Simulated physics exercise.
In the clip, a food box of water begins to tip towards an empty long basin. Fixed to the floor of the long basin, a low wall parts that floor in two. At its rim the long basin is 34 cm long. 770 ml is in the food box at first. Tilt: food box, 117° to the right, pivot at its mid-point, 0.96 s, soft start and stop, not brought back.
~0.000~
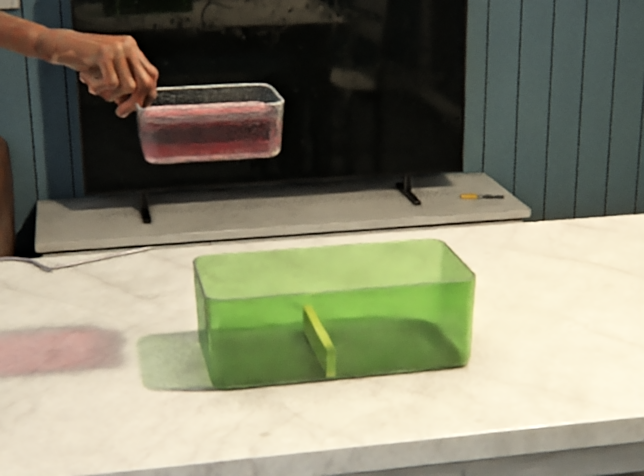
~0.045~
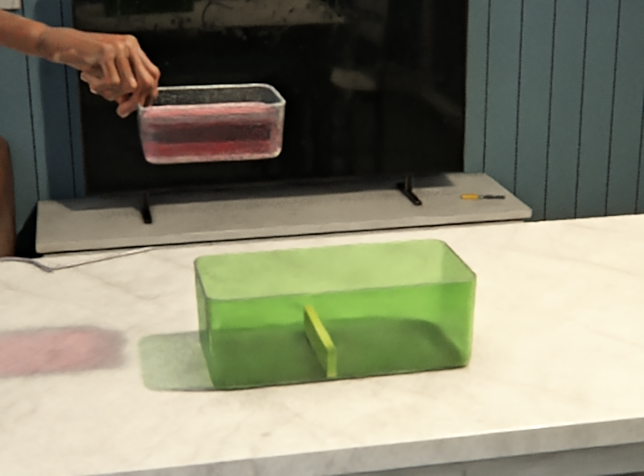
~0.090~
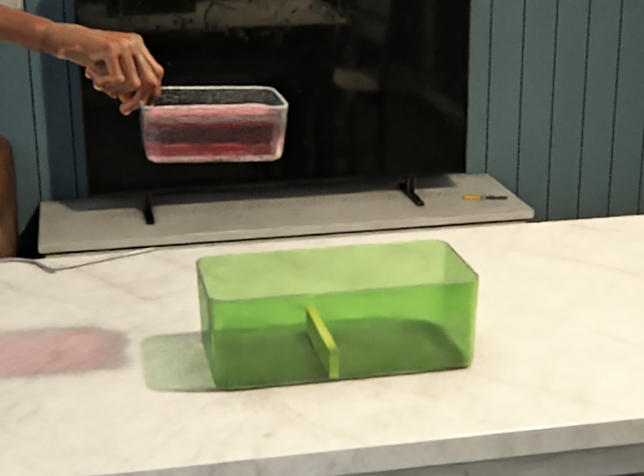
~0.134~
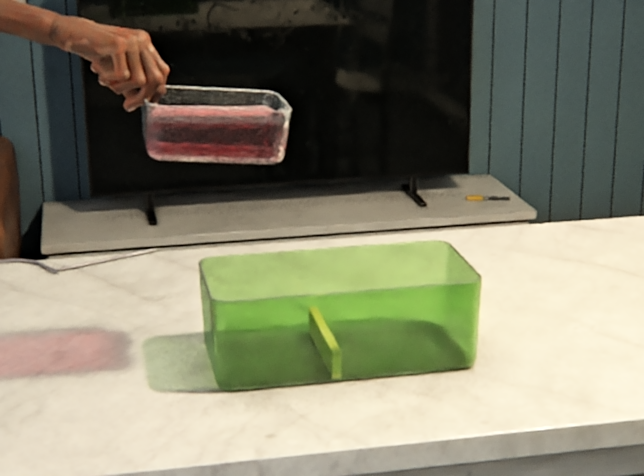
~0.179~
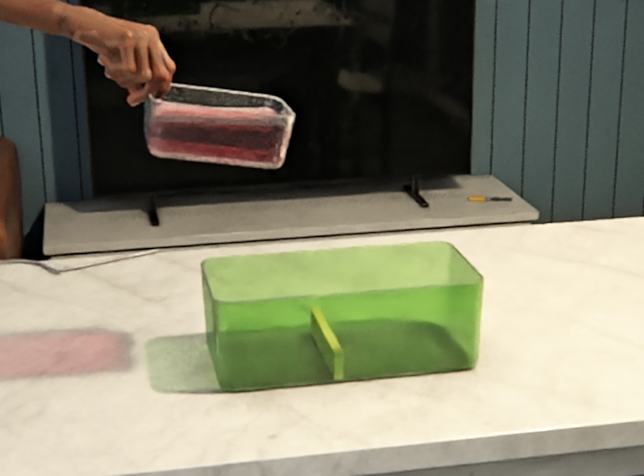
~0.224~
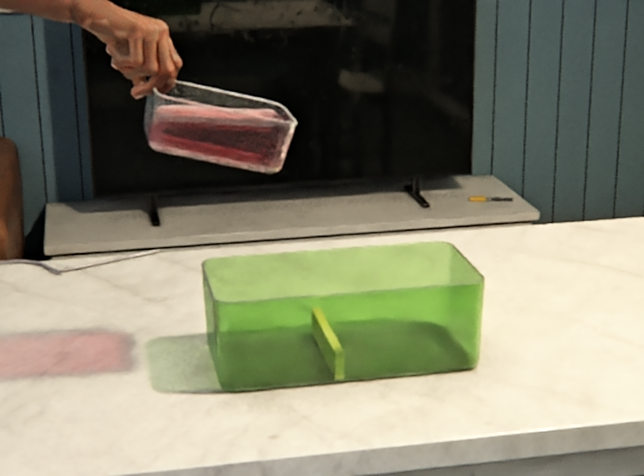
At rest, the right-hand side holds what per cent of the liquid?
It holds some 62 in every hundred.
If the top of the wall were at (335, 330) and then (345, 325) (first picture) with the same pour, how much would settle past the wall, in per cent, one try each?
One try each: Around 50 percent and then around 35 percent.
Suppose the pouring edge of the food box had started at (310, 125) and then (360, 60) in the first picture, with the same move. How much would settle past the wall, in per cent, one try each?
I'd say 75 percent on the first go, 80 percent on the next.
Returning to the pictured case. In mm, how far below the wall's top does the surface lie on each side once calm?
Left: Roughly 26 mm; right: Roughly 20 mm.
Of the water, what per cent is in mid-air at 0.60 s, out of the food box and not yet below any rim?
Some 60 per cent.
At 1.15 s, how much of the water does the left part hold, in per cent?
I'd put it at close to 32 %.
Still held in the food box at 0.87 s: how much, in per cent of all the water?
Remaining share: Approx. 2 %.
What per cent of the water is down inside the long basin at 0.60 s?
Estimate - around 18 in a hundred parts.
After 0.60 s the tilt is 80° and 22 per cent is still to pour, 1 is left of the wall and 17 right of it.
After 0.87 s the tilt is 114° and 2 per cent is still to pour, 26 is left of the wall and 62 right of it.
After 1.15 s the tilt is 117° and 0 per cent is still to pour, 33 is left of the wall and 62 right of it.
After 1.46 s the tilt is 117° and 0 per cent is still to pour, 33 is left of the wall and 62 right of it.
In the end 33 per cent lies left of the wall, 62 right of it and 5 outside.
